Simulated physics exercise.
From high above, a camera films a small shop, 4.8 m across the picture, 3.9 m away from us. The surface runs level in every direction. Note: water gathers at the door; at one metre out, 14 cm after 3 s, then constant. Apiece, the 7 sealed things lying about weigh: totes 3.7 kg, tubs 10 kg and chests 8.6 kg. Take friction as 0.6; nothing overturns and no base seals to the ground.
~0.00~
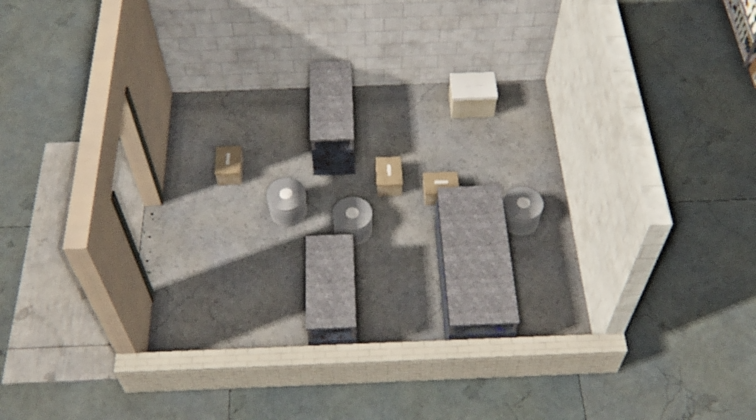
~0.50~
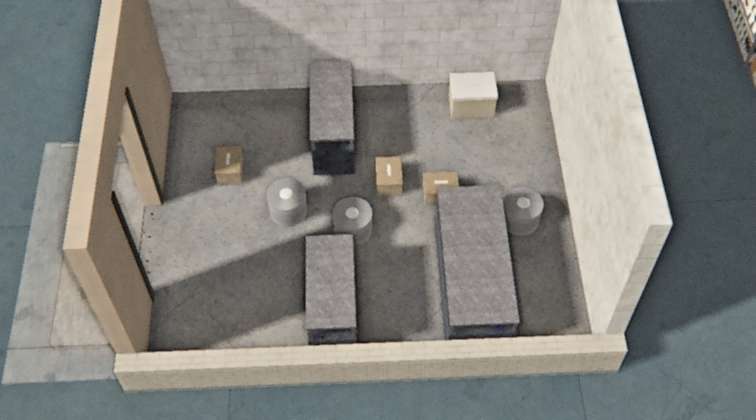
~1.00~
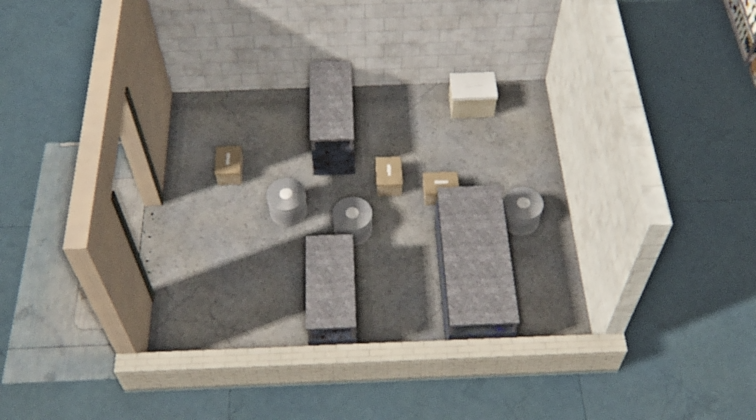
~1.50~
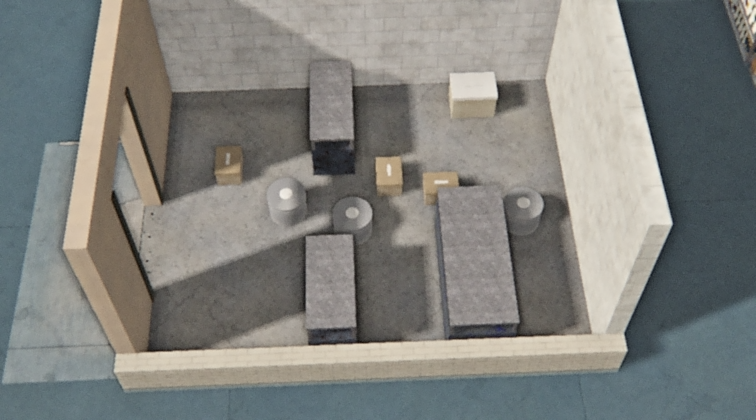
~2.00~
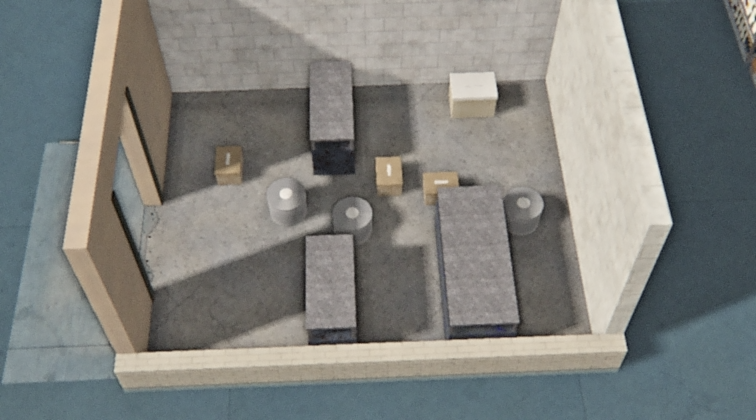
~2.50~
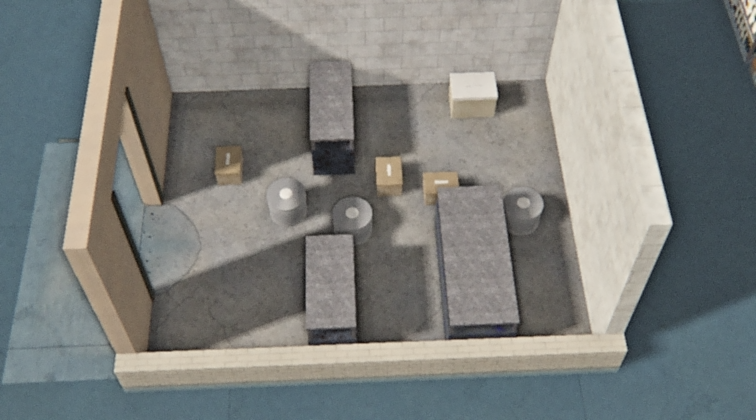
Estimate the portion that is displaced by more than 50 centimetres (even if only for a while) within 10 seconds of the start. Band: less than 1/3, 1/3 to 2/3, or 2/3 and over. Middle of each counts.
Band: 1/3 to 2/3.
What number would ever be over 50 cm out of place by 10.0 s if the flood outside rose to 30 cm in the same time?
7.
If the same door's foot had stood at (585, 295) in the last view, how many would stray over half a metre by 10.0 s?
That would give 2.
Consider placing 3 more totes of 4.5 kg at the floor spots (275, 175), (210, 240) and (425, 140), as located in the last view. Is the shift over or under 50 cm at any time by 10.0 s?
Result, in listed order: Exceeded / exceeded / not exceeded.
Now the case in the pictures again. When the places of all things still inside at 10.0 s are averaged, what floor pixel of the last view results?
Roughly at (422, 171).
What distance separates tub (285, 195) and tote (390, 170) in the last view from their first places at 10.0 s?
They've ended up 150 cm and 60 cm away, in that order.
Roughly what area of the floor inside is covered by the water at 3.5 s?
Around 2.0 m2 of it.
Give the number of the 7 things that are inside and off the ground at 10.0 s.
By my count, 1.
After 3.5 s 0 of 7 are over 50 cm from their spots; 0 afloat.
After 4.5 s 0 of 7 are over 50 cm from their spots; 0 afloat.
After 7.0 s 0 of 7 are over 50 cm from their spots; 0 afloat.
After 10.0 s 3 of 7 are over 50 cm from their spots, and 3 have been at some point; 1 afloat.
